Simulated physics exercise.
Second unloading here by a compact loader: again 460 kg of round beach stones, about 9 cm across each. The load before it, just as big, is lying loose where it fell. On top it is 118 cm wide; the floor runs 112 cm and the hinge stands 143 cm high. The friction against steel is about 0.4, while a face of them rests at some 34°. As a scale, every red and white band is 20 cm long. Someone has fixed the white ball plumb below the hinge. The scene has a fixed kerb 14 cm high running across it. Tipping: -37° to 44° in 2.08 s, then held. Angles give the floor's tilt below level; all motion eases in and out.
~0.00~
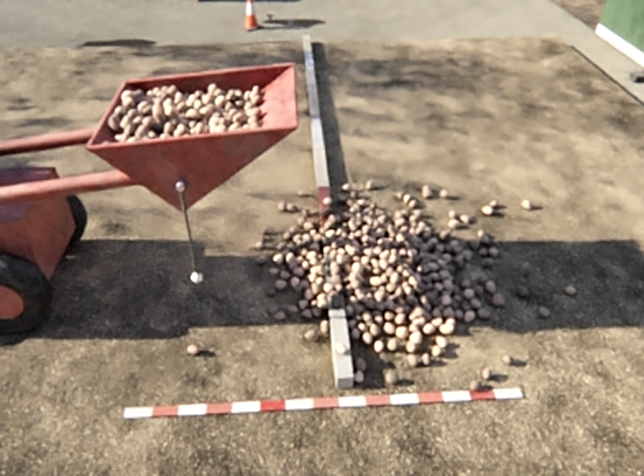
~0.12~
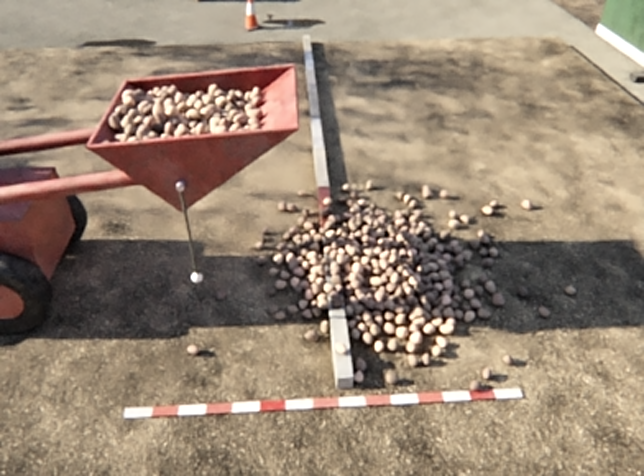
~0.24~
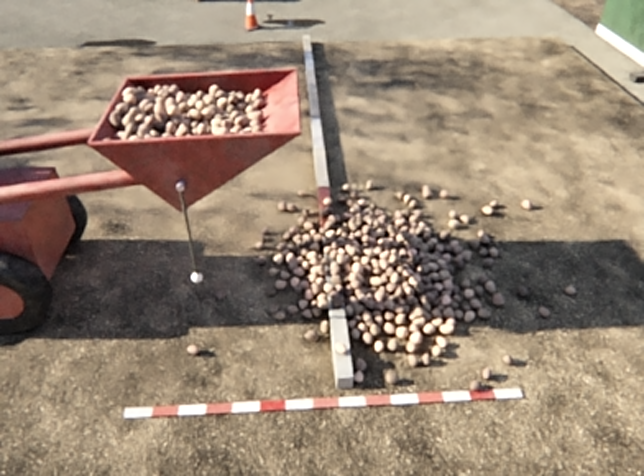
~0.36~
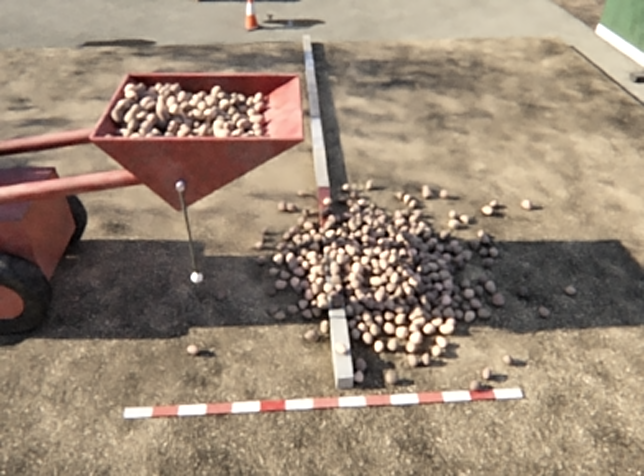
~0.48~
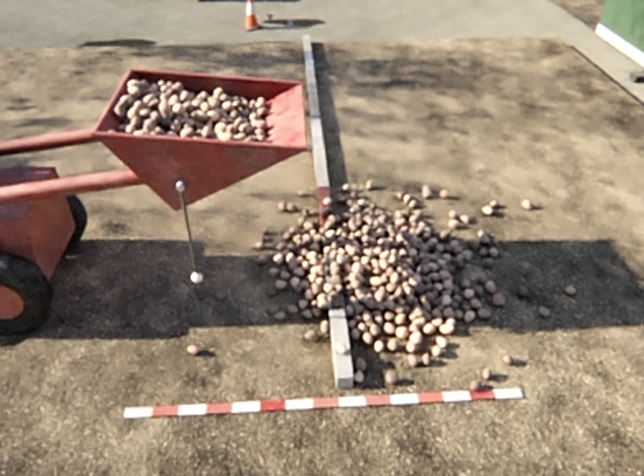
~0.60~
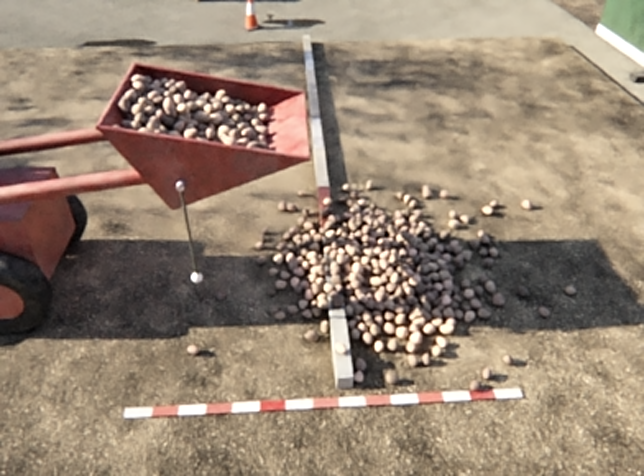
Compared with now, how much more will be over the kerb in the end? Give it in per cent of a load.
Close to 32 parts in a hundred.
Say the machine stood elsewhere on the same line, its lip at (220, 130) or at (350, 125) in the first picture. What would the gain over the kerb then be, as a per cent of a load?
First place: Roughly 0 %; second place: Roughly 85 %.
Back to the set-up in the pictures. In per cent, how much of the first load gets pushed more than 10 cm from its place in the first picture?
Roughly 10 % of them.
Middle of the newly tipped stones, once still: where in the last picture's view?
(312, 263).
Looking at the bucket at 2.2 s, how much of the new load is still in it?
It still holds about 10 per cent.
After 1.6 s the floor is at 31°; in per cent of one load, 96 in the bucket, 24 on this side of the kerb, 79 over the kerb; the foremost stones are at (514, 247).
After 2.2 s the floor is at 44°; in per cent of one load, 12 in the bucket, 92 on this side of the kerb, 96 over the kerb; the foremost stones are at (514, 247).
After 2.5 s the floor is at 44°; in per cent of one load, 0 in the bucket, 91 on this side of the kerb, 109 over the kerb; the foremost stones are at (514, 247).
After 5.4 s the floor is at 44°; in per cent of one load, 0 in the bucket, 89 on this side of the kerb, 111 over the kerb; the foremost stones are at (514, 247). Net gain over the kerb, 32.
